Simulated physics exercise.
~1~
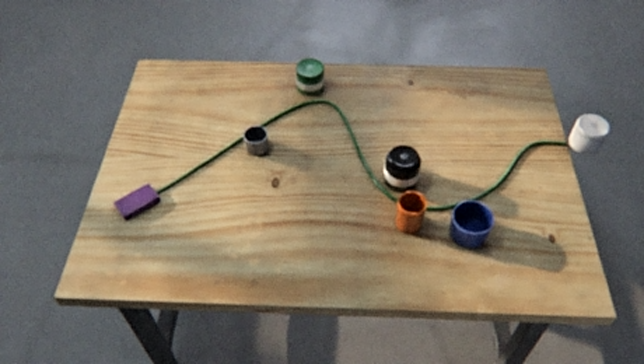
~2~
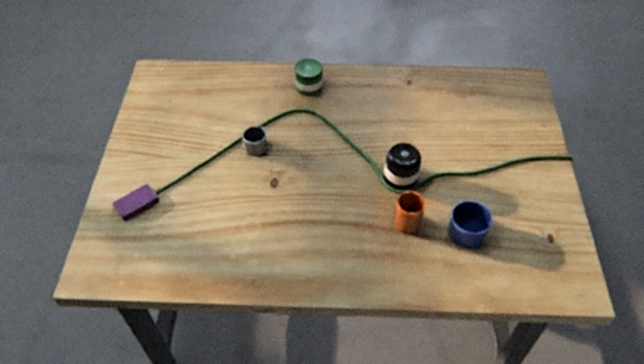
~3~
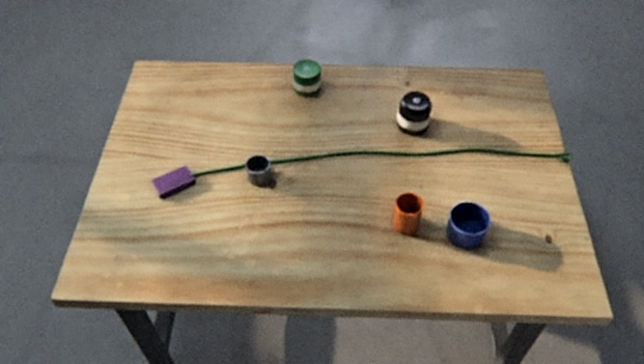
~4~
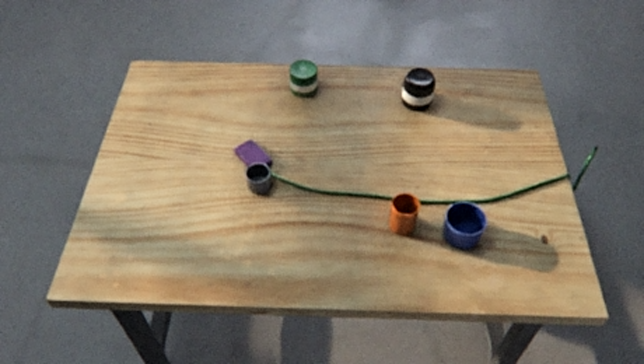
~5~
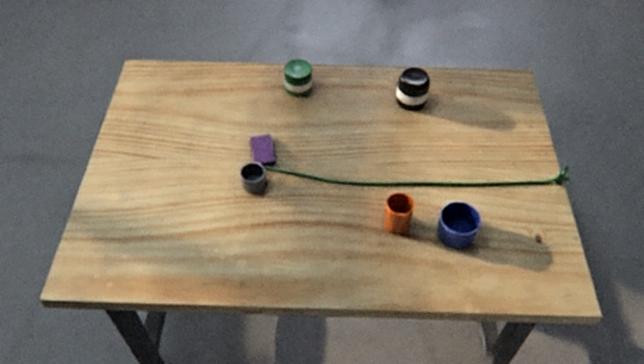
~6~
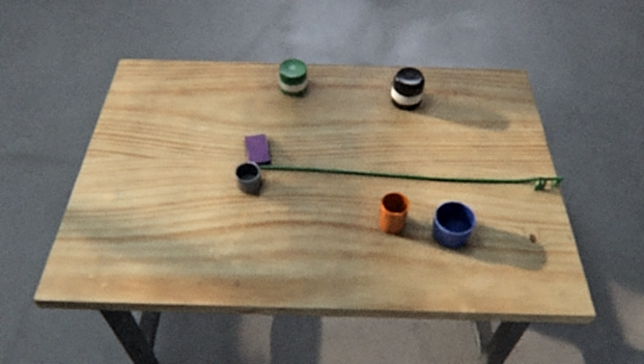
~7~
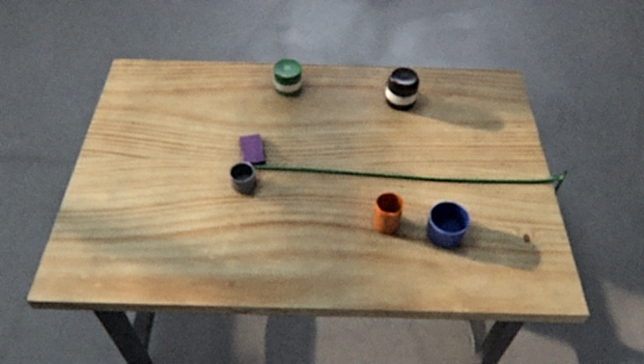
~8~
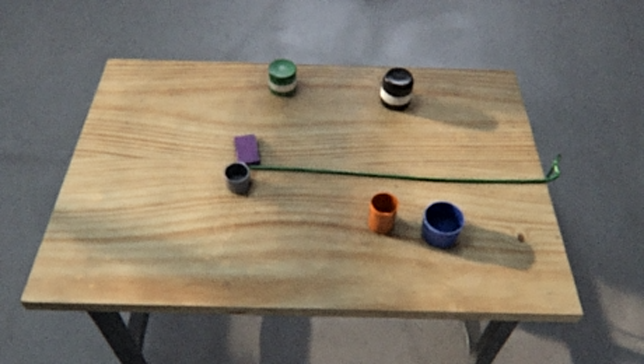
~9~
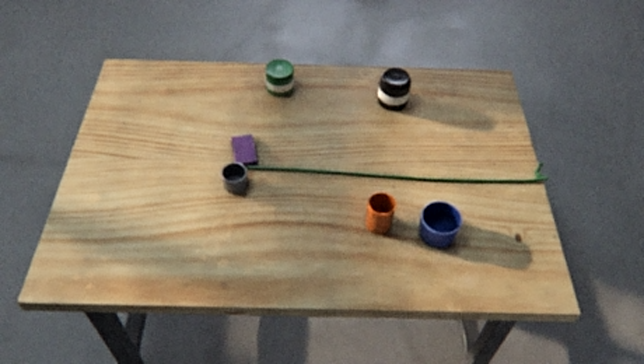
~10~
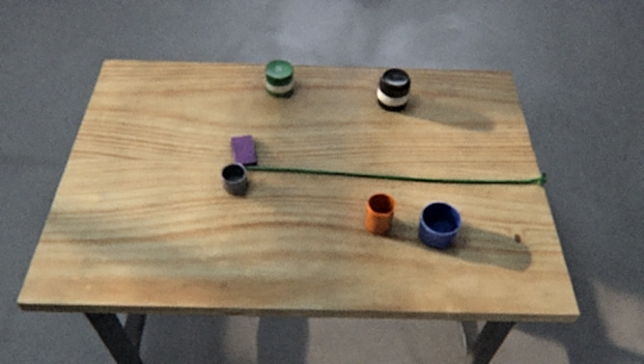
On a wooden table, a white object dropping off the right edge, its green cord pulling a black jar and purple block before settling.
